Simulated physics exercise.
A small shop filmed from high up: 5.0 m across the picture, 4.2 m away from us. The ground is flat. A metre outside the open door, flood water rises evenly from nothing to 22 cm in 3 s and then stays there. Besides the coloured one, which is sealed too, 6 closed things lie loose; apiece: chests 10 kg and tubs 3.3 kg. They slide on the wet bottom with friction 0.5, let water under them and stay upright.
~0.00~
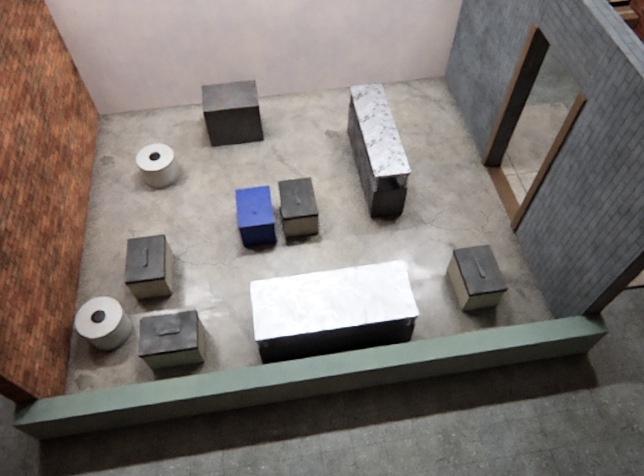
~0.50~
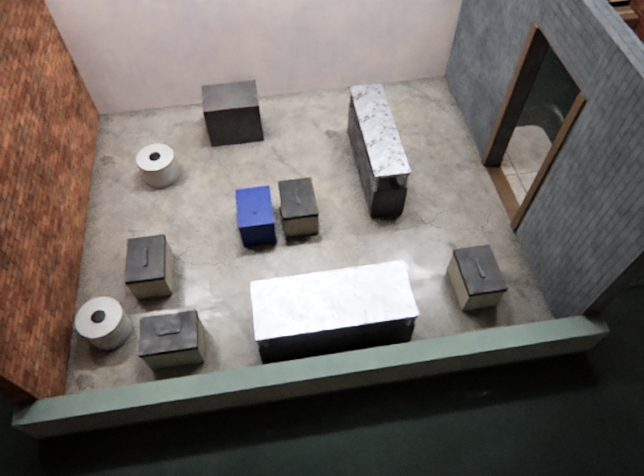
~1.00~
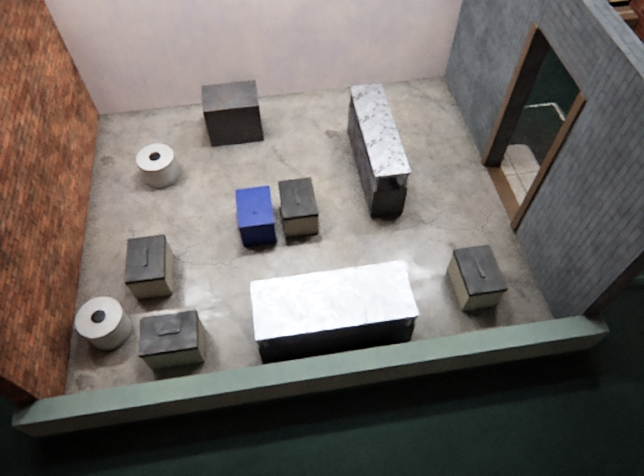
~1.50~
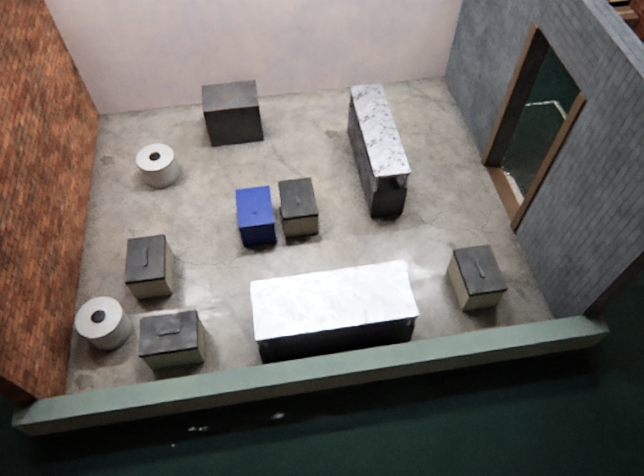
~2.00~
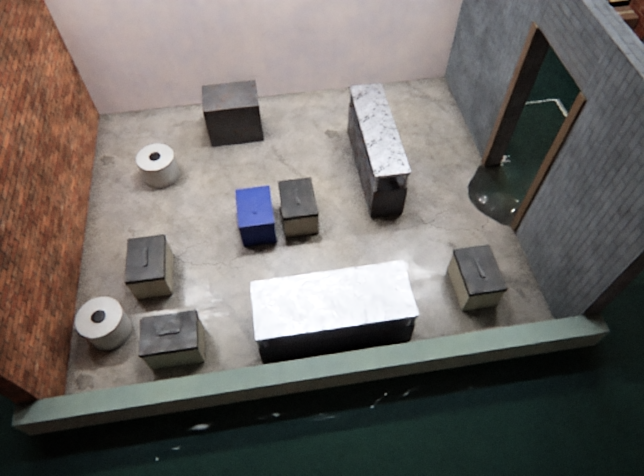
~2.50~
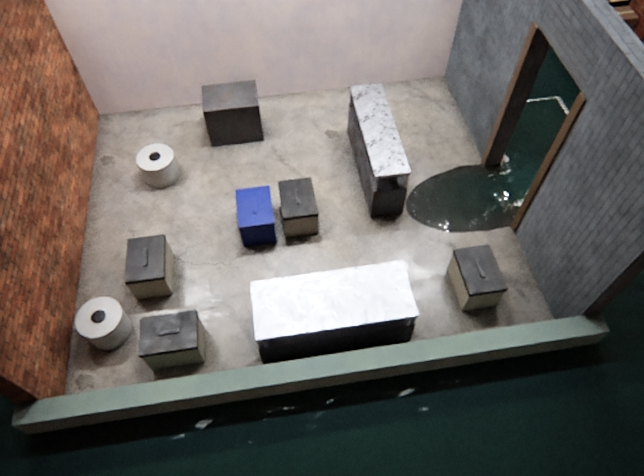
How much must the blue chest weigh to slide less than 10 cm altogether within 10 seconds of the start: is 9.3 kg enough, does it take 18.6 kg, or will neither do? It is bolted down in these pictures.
I expect that the lower weight is enough.
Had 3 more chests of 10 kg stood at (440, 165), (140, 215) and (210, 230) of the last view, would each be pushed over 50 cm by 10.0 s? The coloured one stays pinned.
In that order: Over, less, under.
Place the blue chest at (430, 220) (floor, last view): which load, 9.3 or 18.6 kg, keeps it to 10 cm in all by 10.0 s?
Neither holds.
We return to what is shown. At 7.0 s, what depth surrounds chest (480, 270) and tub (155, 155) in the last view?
About 3 and 1 cm.
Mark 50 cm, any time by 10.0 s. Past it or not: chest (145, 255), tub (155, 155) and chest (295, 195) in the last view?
In turn: More, short of it, short of it.
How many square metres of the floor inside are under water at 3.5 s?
About 3.5 m2.
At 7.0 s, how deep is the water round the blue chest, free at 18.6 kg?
About 2 cm.
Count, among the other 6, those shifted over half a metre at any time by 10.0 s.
That makes 2.
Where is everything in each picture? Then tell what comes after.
The blue chest at (254, 206) rests on the ground; water covers 0.0 m2; 0 of 7 have shifted, in the first picture.
The blue chest at (254, 206) rests on the ground; 0.0 m2 under water; 0 of 7 have shifted, in the second picture.
The blue chest at (254, 206) rests on the ground; water covers 0.0 m2; 0 of 7 have shifted, in the third picture.
The blue chest at (254, 206), on the bottom; 0.0 m2 under water; 0 of 7 have shifted, in the fourth picture.
The blue chest at (254, 206), on the bottom; water covers 0.2 m2; 0 of 7 have shifted, in the fifth picture.
The blue chest at (254, 206) rests on the ground; 0.9 m2 under water; 0 of 7 have shifted, in the sixth picture.
After 3.5 s the blue chest would be 0 cm from its start with 9.3 kg and 0 cm from its start with 18.6 kg; 0 cm of water round it then.
After 4.5 s the blue chest would be 0 cm from its start with 9.3 kg and 0 cm from its start with 18.6 kg; 0 cm of water round it then.
After 7.0 s the blue chest would be 0 cm from its start with 9.3 kg and 0 cm from its start with 18.6 kg; 2 cm of water round it then.
After 10.0 s the blue chest would be 0 cm from its start with 9.3 kg and 0 cm from its start with 18.6 kg; 3 cm of water round it then.
